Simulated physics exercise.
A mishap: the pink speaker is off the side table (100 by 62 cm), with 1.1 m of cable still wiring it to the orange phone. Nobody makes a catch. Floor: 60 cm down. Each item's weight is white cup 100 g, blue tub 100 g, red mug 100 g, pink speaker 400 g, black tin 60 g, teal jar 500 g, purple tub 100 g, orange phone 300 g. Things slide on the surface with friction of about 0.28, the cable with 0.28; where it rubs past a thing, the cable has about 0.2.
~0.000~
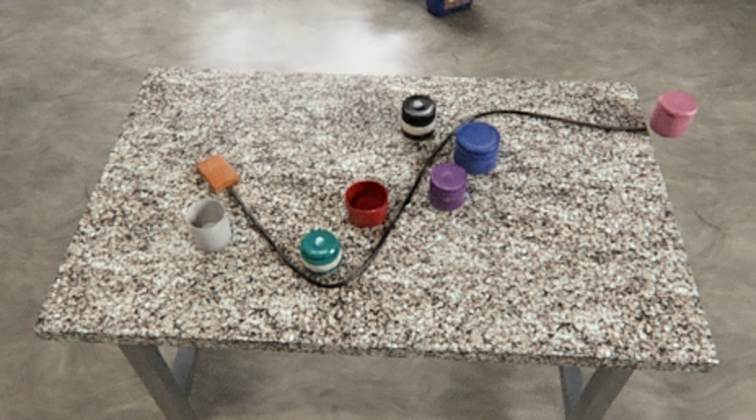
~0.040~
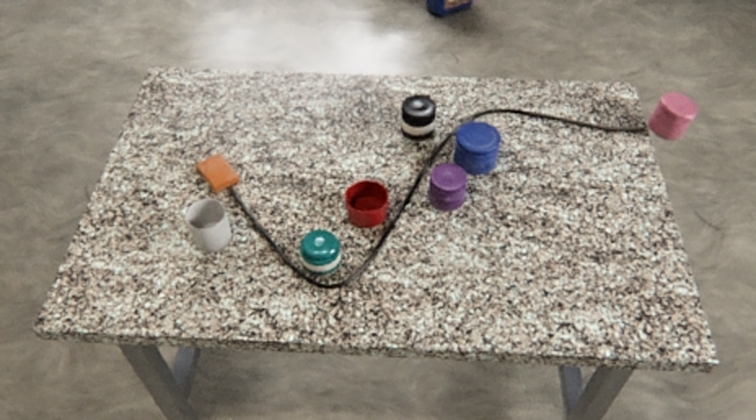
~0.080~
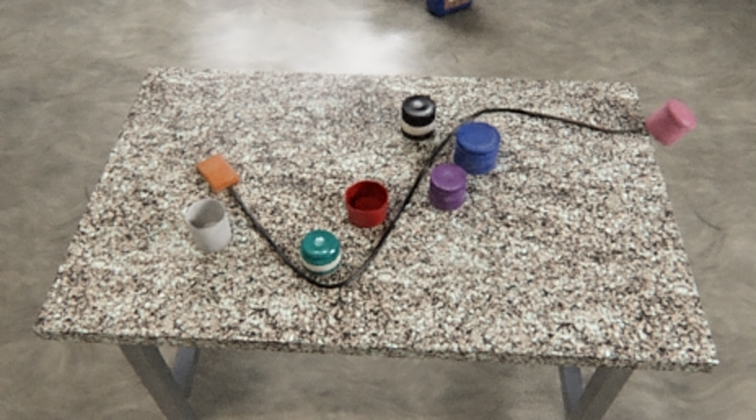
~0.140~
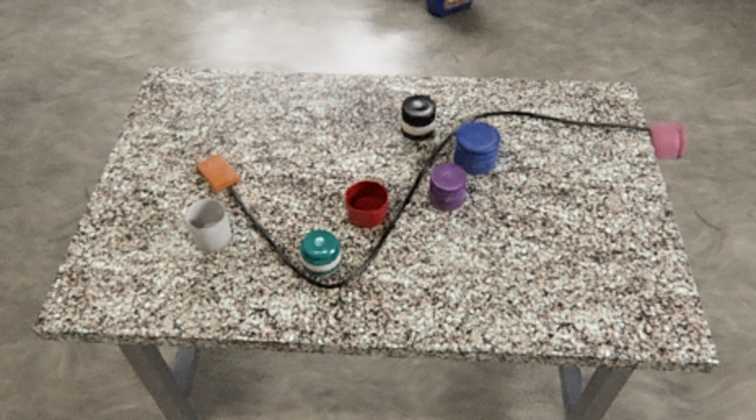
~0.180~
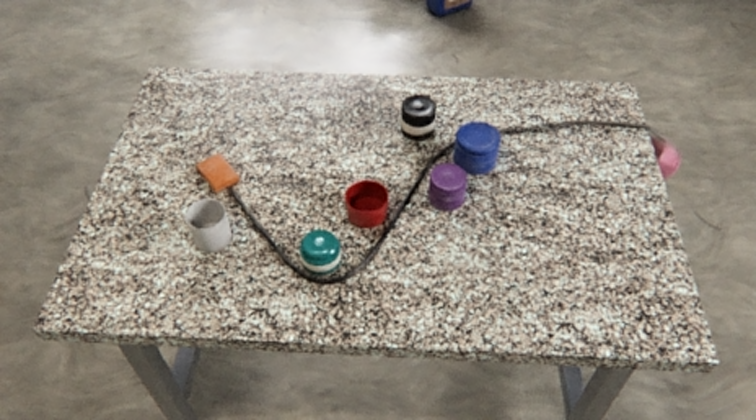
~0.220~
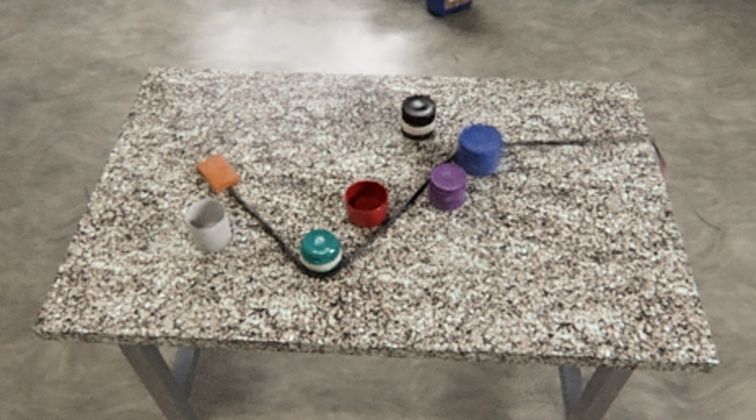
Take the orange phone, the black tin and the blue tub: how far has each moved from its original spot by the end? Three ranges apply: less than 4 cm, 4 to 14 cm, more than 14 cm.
At the end, the orange phone will go quite far. The black tin will go barely anywhere. The blue tub will go quite far.
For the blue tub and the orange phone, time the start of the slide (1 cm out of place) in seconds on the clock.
Times: Blue tub = 0.24 s, orange phone = 0.28 s.
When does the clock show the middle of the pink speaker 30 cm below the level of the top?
0.36 s.
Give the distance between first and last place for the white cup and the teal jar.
The white cup ends up 0 cm from where it began, and the teal jar 15 cm.
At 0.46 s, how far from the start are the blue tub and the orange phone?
Measured: Blue tub at 30 cm, orange phone at 10 cm.
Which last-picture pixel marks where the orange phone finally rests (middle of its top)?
Check near (409, 244) - that's where it comes to rest.
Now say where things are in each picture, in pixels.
The first frame shows shows, orange phone (217, 170); black tin (419, 105); blue tub (479, 136); cable runs through (595, 125) (479, 116) (415, 184) (359, 272) (260, 228).
The second frame shows shows, pink speaker (678, 104); cable runs through (593, 126) (415, 184) (260, 228).
The third frame shows shows, pink speaker (671, 123); cable runs through (591, 126) (415, 184) (260, 228).
The fourth frame shows shows, pink speaker (664, 141); cable runs through (596, 124) (415, 184) (260, 228).
The fifth frame shows shows, pink speaker (657, 159); cable runs through (621, 124) (419, 180) (260, 228).
The sixth frame shows shows, orange phone (217, 170); black tin (419, 105); blue tub (481, 138); cable runs through (651, 140) (537, 143) (362, 249) (267, 226).
At 0.5 s, the cable's tail end at (268, 211); blue tub 28 cm off its start, orange phone 9 cm off its start, teal jar 10 cm off its start.
At 0.7 s, the cable's tail end at (383, 225); blue tub 43 cm off its start, orange phone 30 cm off its start, teal jar 14 cm off its start.
At 1.0 s, the cable's tail end at (414, 231); blue tub 44 cm off its start at (684, 321), orange phone 37 cm off its start at (409, 244), teal jar 14 cm off its start at (337, 178).
At 1.2 s, the cable's tail end at (414, 231); blue tub 44 cm off its start, orange phone 37 cm off its start, teal jar 14 cm off its start.
At 2.4 s, the cable's tail end at (414, 231); blue tub 44 cm off its start at (684, 321), orange phone 37 cm off its start at (409, 244), black tin 0 cm off its start at (419, 105), teal jar 14 cm off its start at (337, 178).
